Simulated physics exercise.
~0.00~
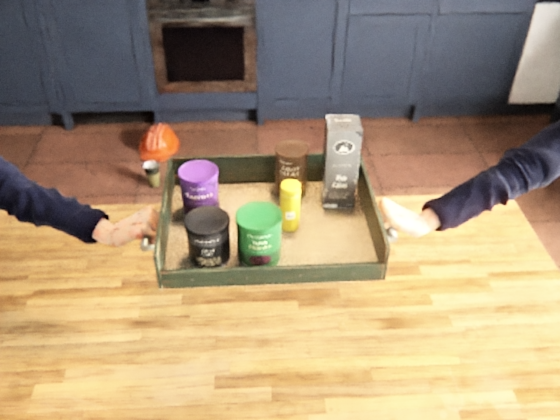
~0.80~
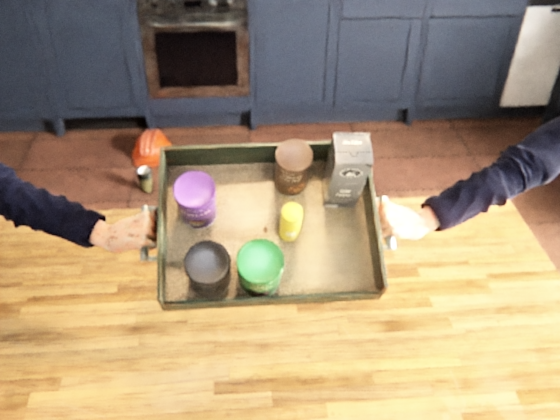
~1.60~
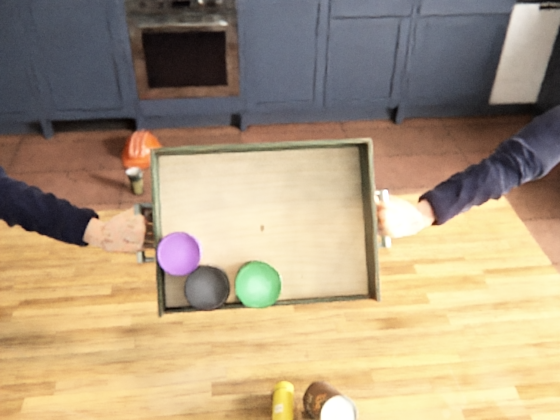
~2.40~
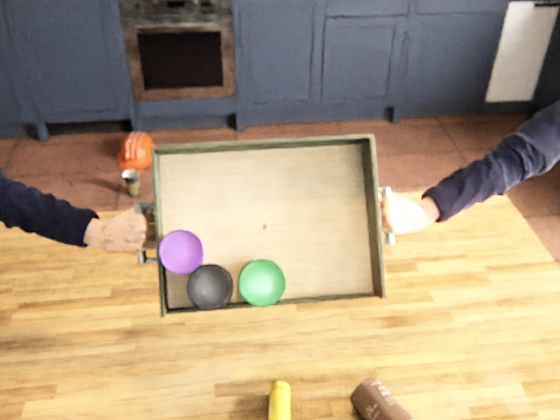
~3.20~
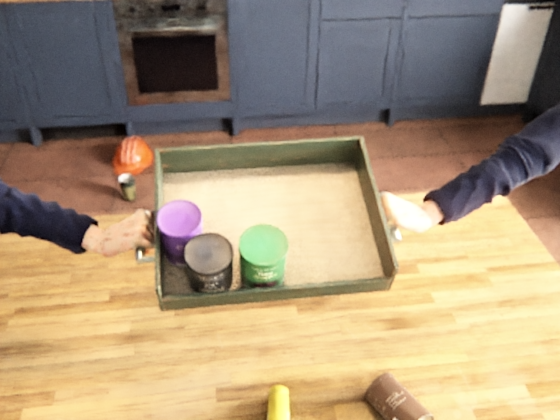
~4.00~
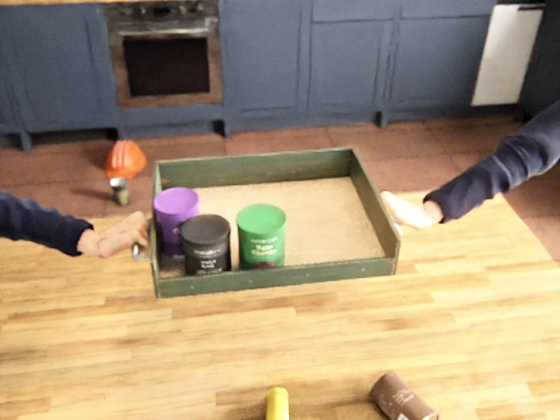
Two hands tipping a green crate steeply towards the viewer, spilling a shaker, brown tin and grey carton, then levelling three remaining tins.
